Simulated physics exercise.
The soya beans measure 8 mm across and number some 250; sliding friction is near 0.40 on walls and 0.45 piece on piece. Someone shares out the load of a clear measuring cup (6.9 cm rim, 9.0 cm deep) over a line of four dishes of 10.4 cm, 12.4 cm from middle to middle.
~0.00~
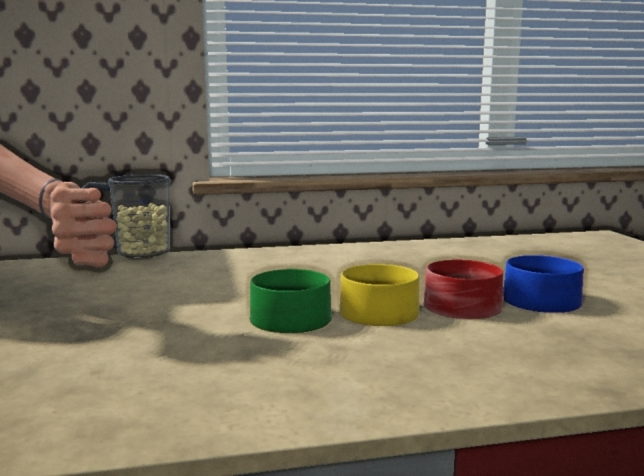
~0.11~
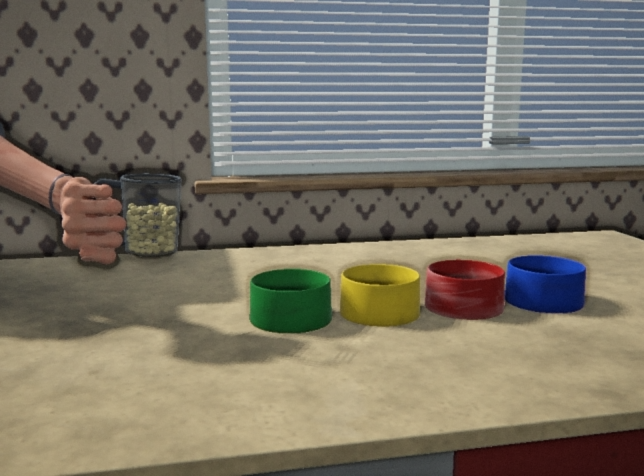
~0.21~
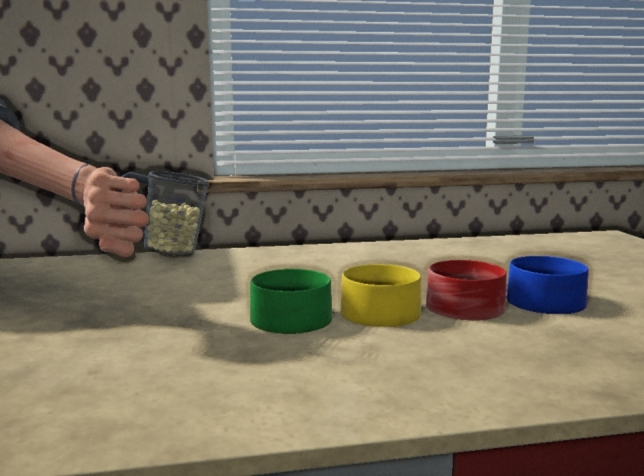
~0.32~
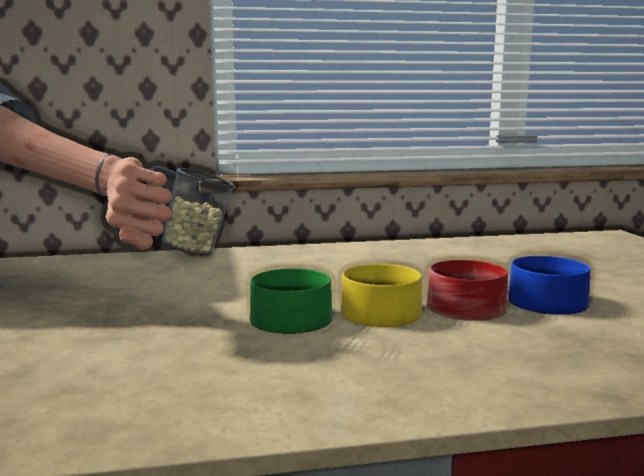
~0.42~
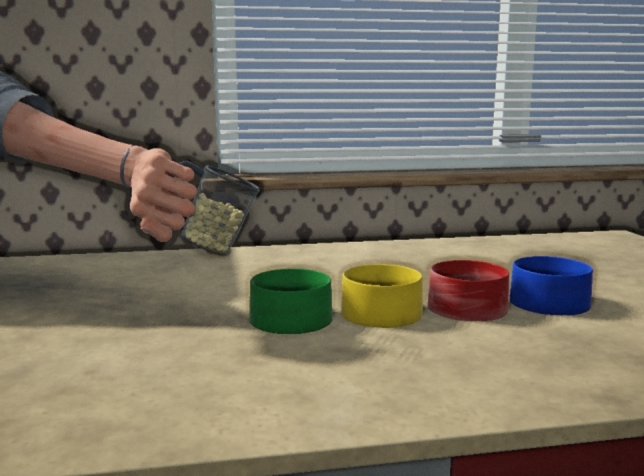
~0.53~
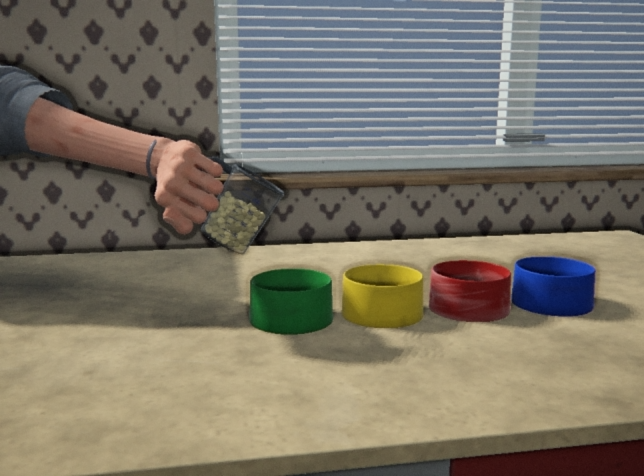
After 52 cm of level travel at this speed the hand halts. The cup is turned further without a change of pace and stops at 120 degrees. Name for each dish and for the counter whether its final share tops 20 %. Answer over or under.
Red under, blue over, green under, yellow under, counter under.
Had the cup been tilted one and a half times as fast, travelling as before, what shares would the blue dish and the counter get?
In that case blue 0, counter 20.
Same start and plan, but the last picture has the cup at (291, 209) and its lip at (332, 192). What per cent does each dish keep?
Red 0, blue 90, green 0, yellow 0.
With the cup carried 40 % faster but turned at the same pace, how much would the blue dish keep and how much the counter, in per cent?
Then: Blue 80, counter 20.
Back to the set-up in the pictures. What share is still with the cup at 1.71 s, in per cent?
Roughly 75 per cent.
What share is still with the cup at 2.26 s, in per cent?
Roughly 0 per cent.
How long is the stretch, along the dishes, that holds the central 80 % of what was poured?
Some 13 cm.
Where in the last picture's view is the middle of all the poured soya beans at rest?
At about (557, 294).
After 1.24 s, tilt 80 degrees; cup holds 100 %.
After 1.71 s, tilt 111 degrees; cup holds 75 %, red 15 %.
After 2.26 s, tilt 120 degrees; cup holds 0 %, red 10 %, blue 80 %.
By 2.7 s all is still; red 10 %, blue 80 %, green 0 %, yellow 0 %, counter 10 %.
